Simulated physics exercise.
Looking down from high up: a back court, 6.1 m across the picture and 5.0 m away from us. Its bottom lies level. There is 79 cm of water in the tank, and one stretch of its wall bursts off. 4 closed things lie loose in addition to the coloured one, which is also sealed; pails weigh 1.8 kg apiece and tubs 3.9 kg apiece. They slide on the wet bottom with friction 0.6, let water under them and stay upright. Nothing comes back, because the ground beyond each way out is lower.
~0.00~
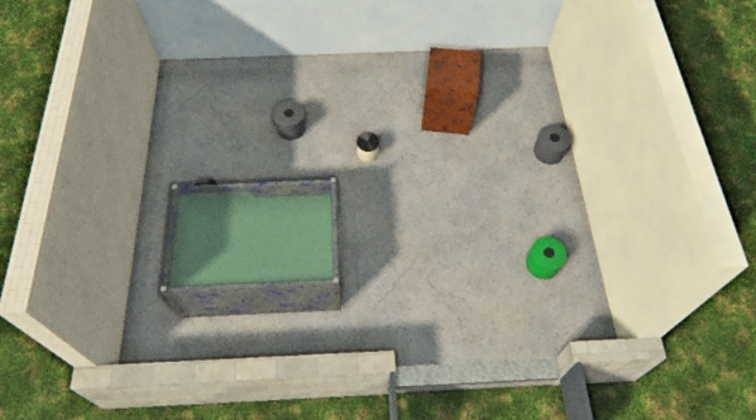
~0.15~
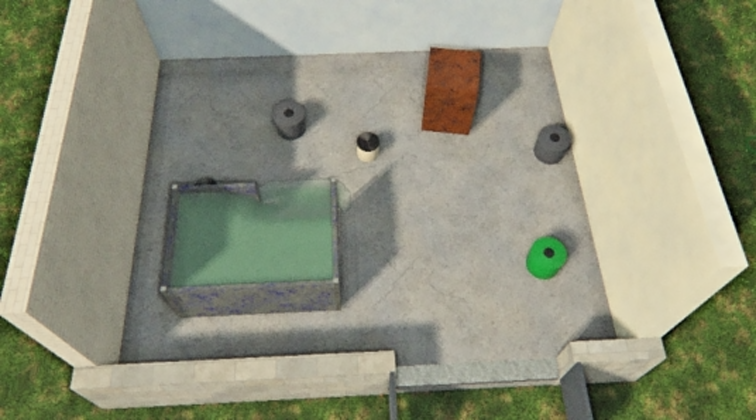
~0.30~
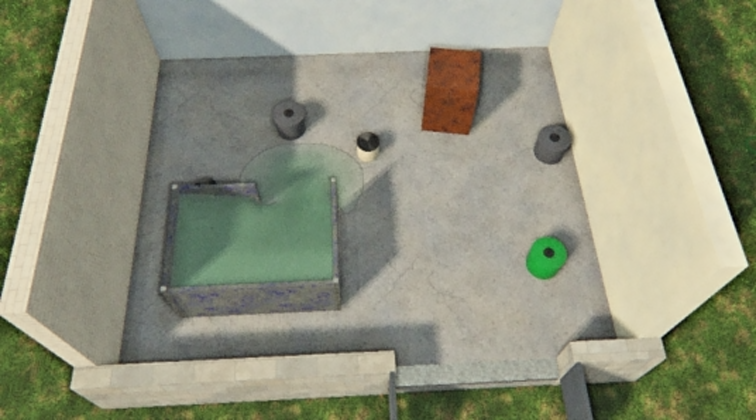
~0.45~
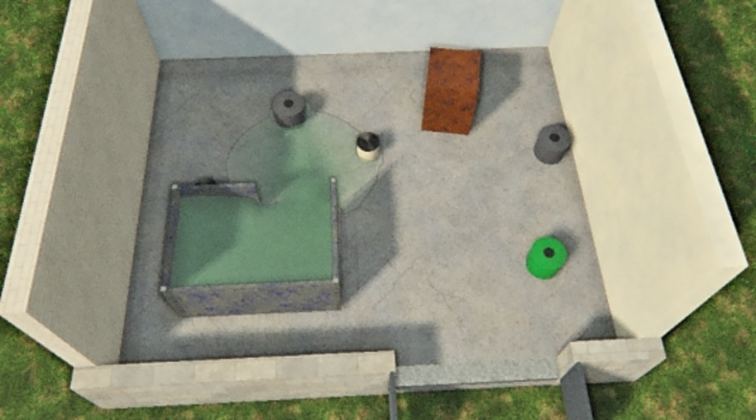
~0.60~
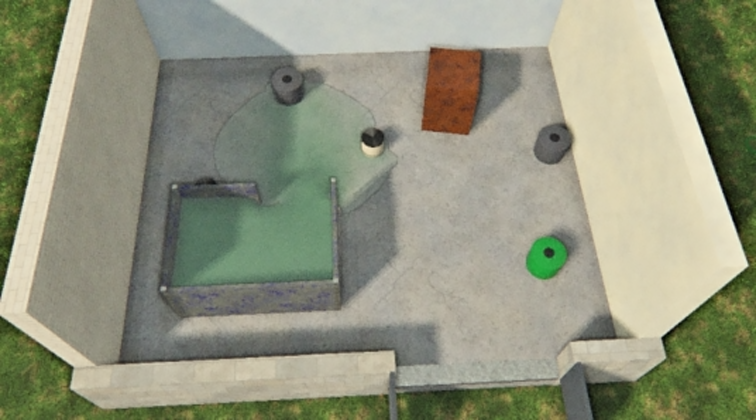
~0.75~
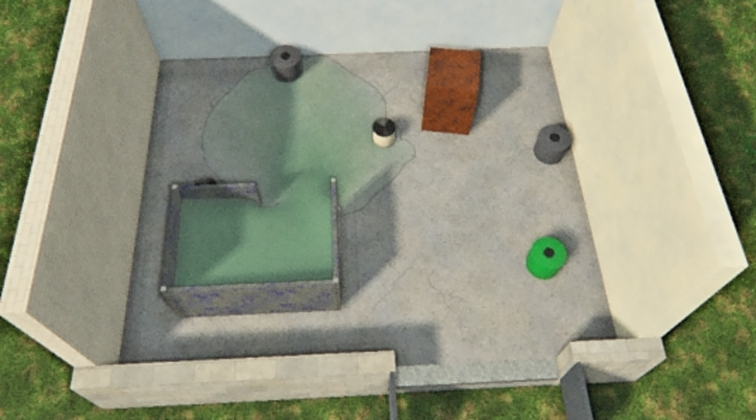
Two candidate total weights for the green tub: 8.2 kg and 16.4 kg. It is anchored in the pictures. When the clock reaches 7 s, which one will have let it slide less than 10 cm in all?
My call: Heavier, not lighter.
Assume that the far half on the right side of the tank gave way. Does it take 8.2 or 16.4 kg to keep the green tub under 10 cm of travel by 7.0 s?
So both picks fail.
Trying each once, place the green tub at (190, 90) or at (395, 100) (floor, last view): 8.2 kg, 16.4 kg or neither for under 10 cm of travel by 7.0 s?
First spot: No mass works; second spot: No mass works.
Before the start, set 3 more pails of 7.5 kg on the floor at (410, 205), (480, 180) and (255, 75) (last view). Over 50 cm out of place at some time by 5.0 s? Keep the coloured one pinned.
Going through them in turn, the answers are not too far, not too far and too far.
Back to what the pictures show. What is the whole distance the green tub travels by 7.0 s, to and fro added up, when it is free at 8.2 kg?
I'd say roughly 120 centimetres in all.
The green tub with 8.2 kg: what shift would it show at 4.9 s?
30 cm.
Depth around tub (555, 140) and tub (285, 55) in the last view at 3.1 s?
First roughly 7 cm, second roughly 22 cm.
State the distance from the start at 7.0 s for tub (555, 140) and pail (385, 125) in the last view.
So the first is off by 200 centimetres, the second by 350 centimetres.
After 1.4 s the green tub would be 0 cm from its start with 8.2 kg and 0 cm from its start with 16.4 kg; 0 cm of water round it then.
After 3.1 s the green tub would be 0 cm from its start with 8.2 kg and 0 cm from its start with 16.4 kg; 0 cm of water round it then.
After 4.9 s the green tub would be 34 cm from its start with 8.2 kg and 3 cm from its start with 16.4 kg; 5 cm of water round it then.
After 7.0 s the green tub would be 108 cm from its start with 8.2 kg and 3 cm from its start with 16.4 kg; 5 cm of water round it then.
